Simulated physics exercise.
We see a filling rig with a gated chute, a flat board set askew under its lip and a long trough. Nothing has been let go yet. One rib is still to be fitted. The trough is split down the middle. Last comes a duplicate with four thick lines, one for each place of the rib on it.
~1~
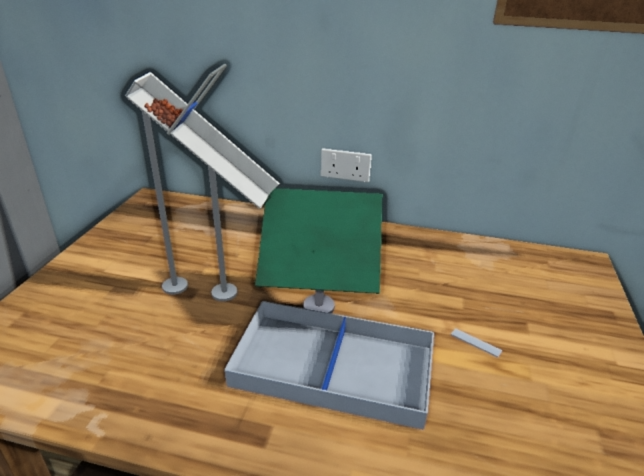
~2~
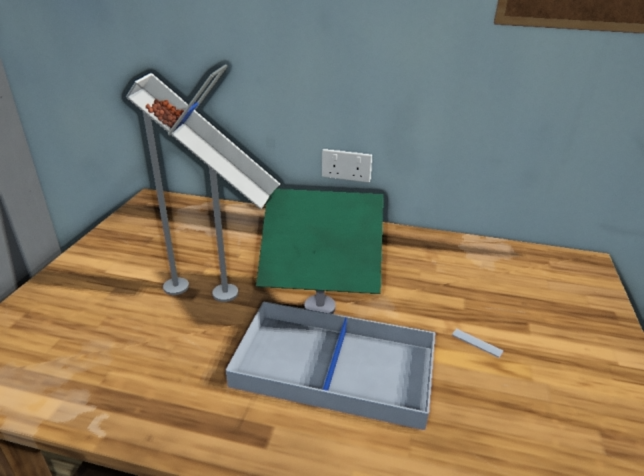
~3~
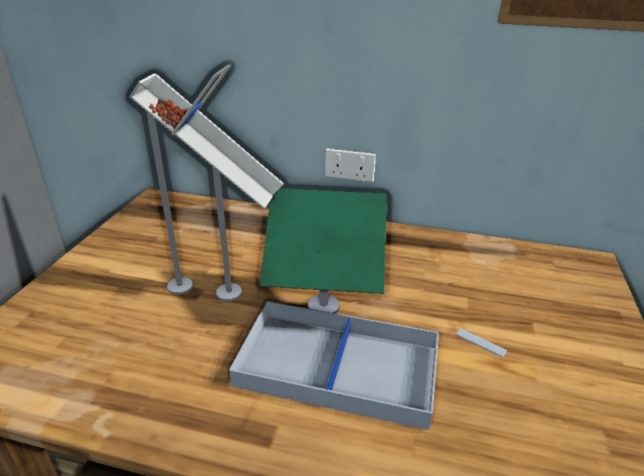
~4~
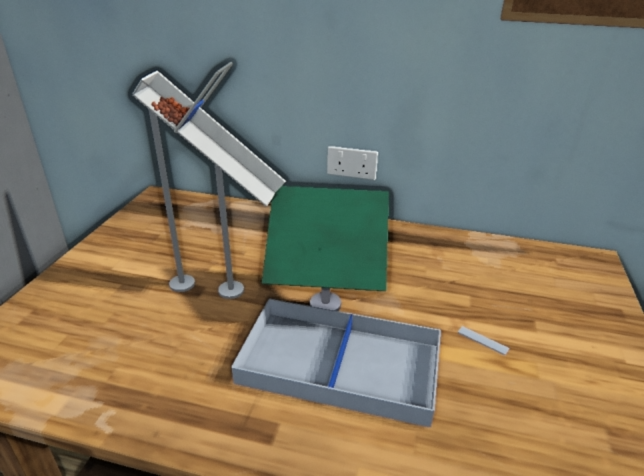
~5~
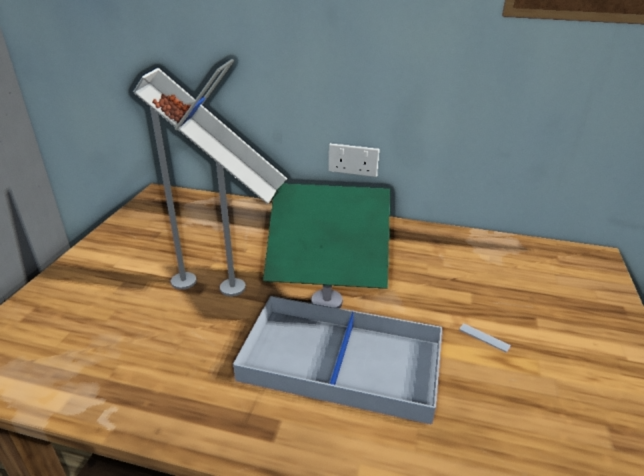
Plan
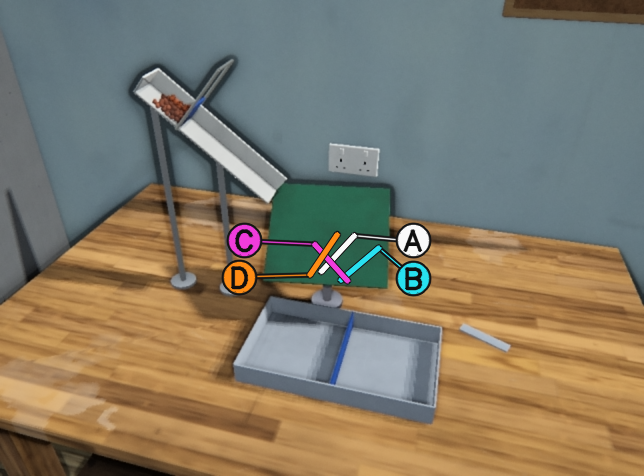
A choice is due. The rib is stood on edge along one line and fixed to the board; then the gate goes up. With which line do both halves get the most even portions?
I would pick line C.
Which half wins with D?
The left half.
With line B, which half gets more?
Left.
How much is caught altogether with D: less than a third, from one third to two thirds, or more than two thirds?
It is more than two thirds.
On the marked copy, line A from (354, 235) to (321, 271); line B from (378, 247) to (340, 280); line C from (314, 244) to (347, 280); line D from (337, 234) to (309, 275).
For line A, of what is caught, nearly all in the left half, a stray few in the right.
For line B, of what is caught, nearly all in the left half, a stray few in the right.
For line C, of what is caught, about half in the left half, about half in the right.
For line D, of what is caught, nearly all in the left half, a small part in the right.
